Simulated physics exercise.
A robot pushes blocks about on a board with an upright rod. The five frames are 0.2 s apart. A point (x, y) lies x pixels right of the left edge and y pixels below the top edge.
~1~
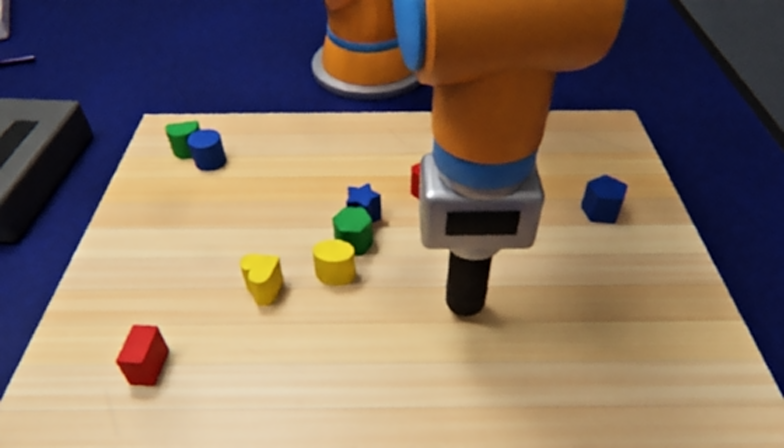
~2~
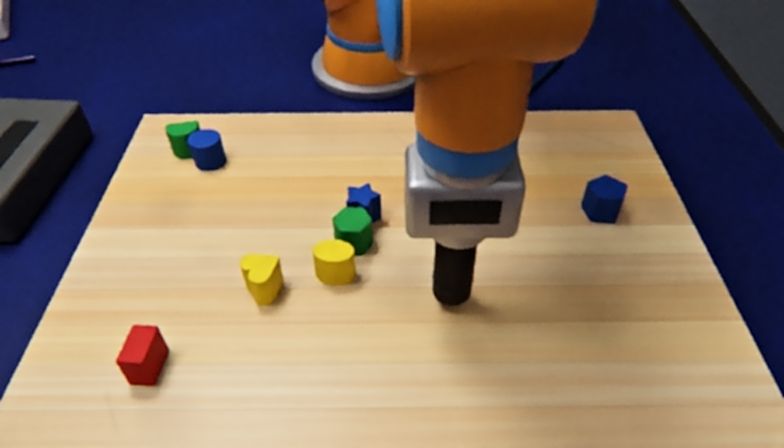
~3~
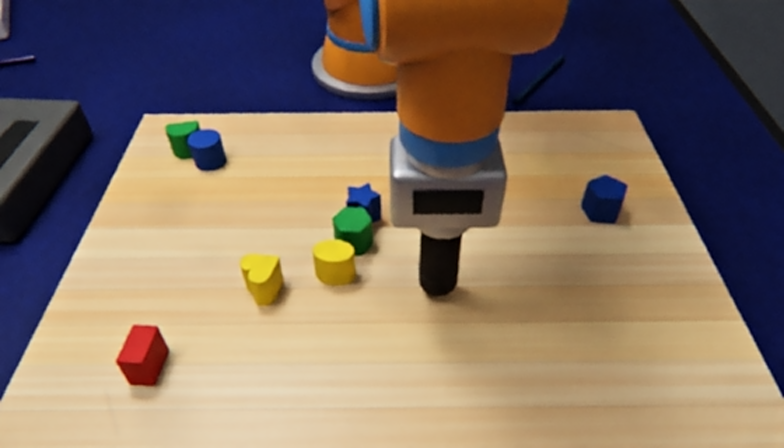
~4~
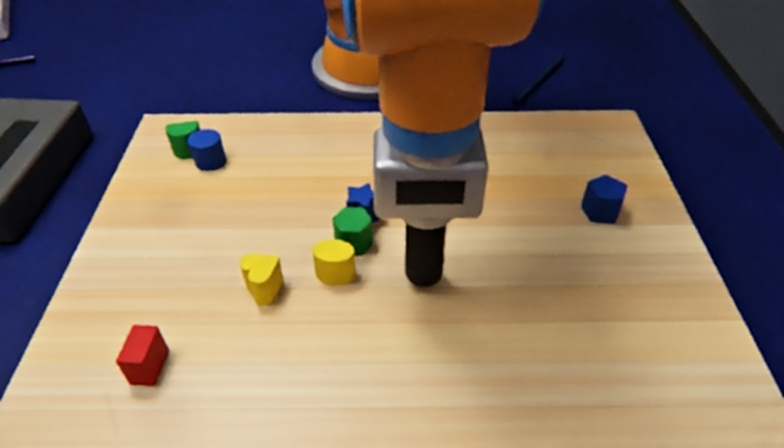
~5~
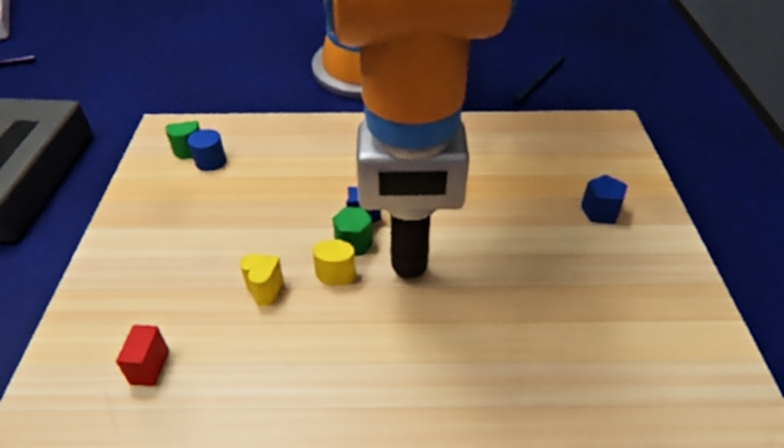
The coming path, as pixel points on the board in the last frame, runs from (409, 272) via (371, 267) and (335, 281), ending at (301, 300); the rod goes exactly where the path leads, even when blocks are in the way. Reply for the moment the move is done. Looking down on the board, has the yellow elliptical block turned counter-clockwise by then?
No, I don't think so.
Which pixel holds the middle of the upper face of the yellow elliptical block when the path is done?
It is going to be at (271, 259).
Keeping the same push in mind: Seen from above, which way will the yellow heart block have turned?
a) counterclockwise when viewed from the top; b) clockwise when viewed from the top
That would be a.
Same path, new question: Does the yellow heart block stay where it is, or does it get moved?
Put simply, it goes somewhere else.
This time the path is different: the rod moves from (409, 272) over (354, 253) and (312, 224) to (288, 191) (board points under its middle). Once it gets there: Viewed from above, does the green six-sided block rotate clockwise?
My answer is yes.
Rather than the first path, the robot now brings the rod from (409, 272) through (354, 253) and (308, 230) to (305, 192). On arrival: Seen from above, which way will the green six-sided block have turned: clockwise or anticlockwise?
Looking down on the board, it turns clockwise.
The first path, step by step. One third of the way, rod (370, 260); nothing pushed yet.
Two thirds of the way, rod (334, 274); yellow elliptical block (294, 256), turned 35° clockwise.
At the end, rod (299, 293); yellow heart block (235, 263), turned 45° anticlockwise; yellow elliptical block (271, 259), turned 100° clockwise; green six-sided block still.
